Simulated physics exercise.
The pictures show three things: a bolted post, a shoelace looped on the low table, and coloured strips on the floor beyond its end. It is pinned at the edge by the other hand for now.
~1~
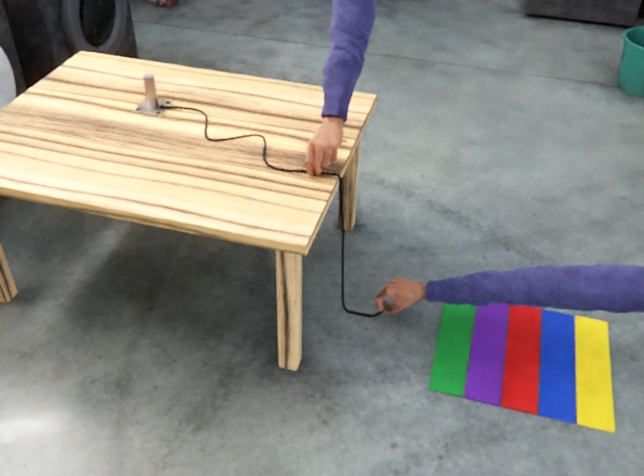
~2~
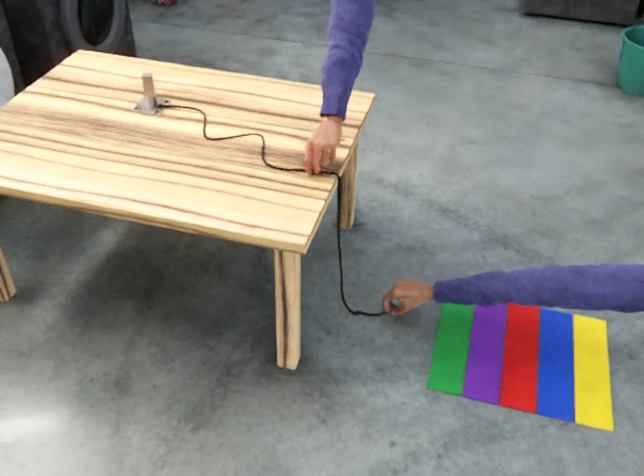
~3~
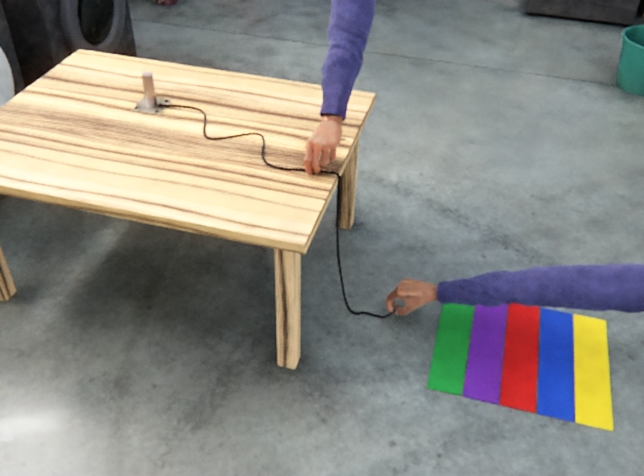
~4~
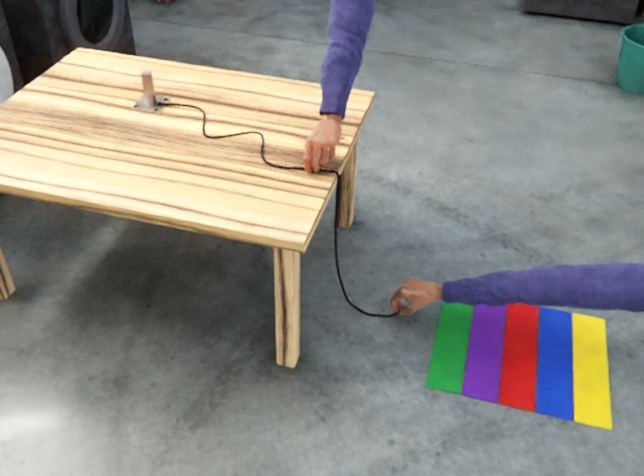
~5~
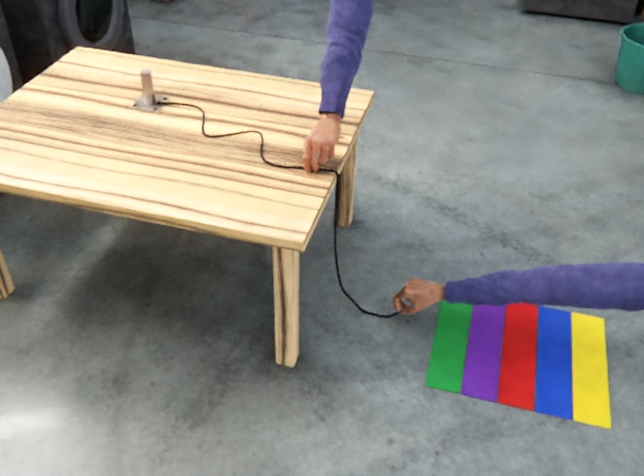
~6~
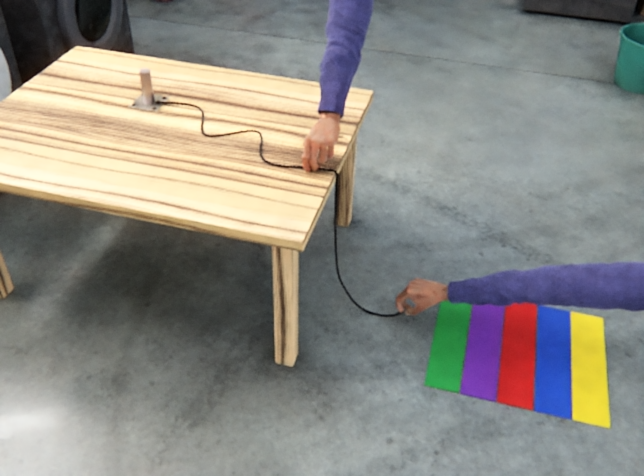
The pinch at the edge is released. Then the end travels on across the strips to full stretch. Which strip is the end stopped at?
Stopped at blue.
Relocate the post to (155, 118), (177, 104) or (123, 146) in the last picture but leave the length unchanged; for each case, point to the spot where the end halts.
(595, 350), (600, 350) and (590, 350).
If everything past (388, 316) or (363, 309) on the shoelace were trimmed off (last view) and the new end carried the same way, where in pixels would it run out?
Result 1: (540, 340). Result 2: (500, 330).
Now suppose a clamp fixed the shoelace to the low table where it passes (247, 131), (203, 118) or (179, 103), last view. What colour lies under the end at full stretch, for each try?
Lab note - strips reached: Red; blue; blue.
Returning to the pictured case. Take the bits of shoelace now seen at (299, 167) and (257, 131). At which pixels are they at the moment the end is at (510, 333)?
Taking them in turn, (346, 187) and then (285, 142).
A little later, end near (510, 333); over red.
Next, end near (544, 340); over blue.
When it is tight, end near (565, 345); over blue. It gets as far as the blue strip.
